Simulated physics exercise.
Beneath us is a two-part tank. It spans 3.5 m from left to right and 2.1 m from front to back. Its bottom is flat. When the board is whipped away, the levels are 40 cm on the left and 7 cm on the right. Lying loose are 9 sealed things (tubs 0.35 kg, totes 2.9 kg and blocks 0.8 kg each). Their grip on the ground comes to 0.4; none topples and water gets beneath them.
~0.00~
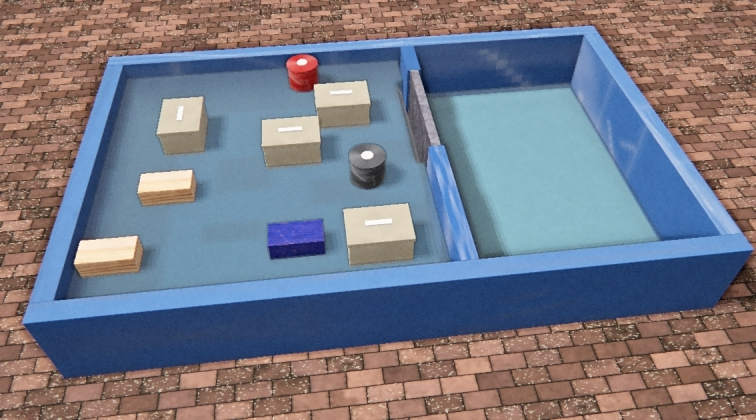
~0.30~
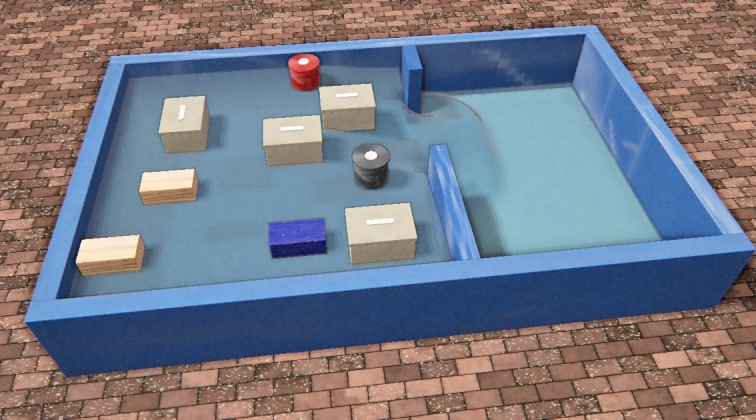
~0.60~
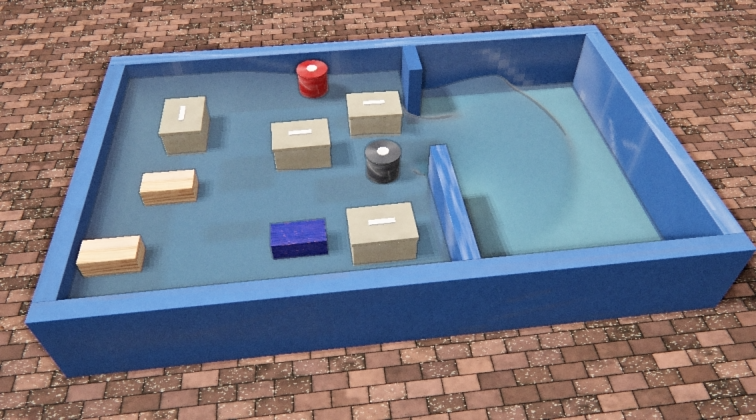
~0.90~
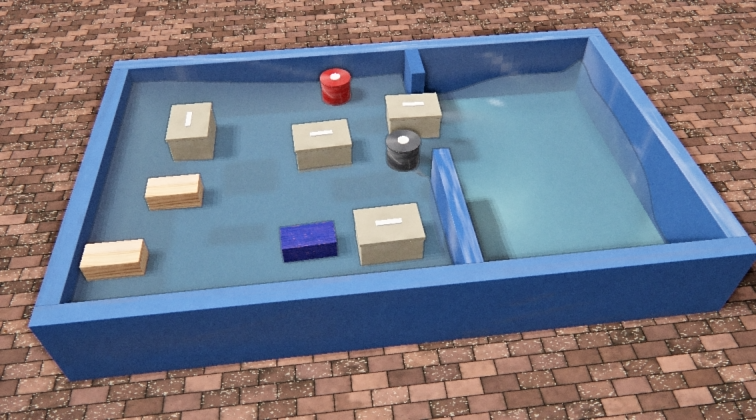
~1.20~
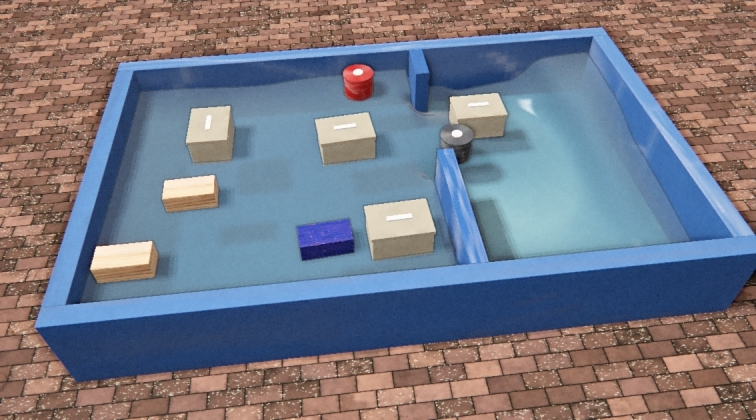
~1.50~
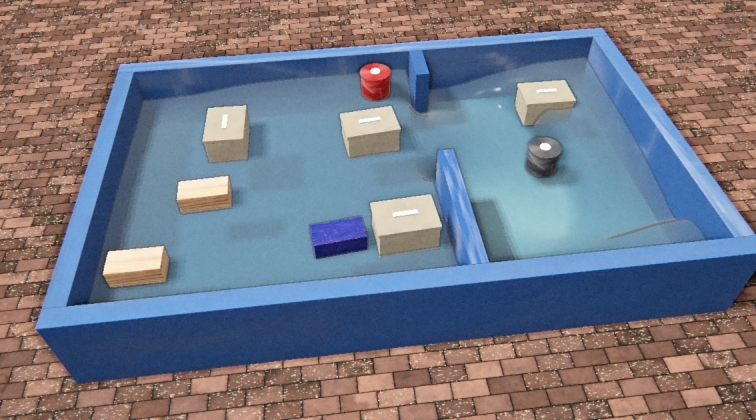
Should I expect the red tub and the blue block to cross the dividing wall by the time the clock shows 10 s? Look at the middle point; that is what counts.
Red tub: Over; blue block: Not over.
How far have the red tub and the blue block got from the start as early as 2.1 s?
80 and 30 cm, roughly.
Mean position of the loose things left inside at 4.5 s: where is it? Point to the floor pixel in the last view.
They average out to somewhere around (387, 214).
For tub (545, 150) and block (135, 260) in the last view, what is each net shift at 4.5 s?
First 80 cm, then 10 cm.
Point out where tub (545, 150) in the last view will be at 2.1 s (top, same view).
It ends up close to (648, 188).
After 2.1 s the red tub is near (434, 95), 0.9 m from its start, afloat; the blue block is near (357, 220), 0.3 m from its start, afloat; 4 of 9 are over the mark; 9 afloat.
After 4.5 s the red tub is near (488, 79), 1.3 m from its start, afloat; the blue block is near (338, 233), 0.2 m from its start, afloat; 4 of 9 are over the mark; 9 afloat.
After 7.0 s the red tub is near (483, 85), 1.2 m from its start, afloat; the blue block is near (318, 252), 0.1 m from its start, afloat; 4 of 9 are over the mark; 9 afloat.
After 10.0 s the red tub is near (481, 104), 1.2 m from its start, afloat; the blue block is near (321, 253), 0.1 m from its start, afloat; 4 of 9 are over the mark; 9 afloat.
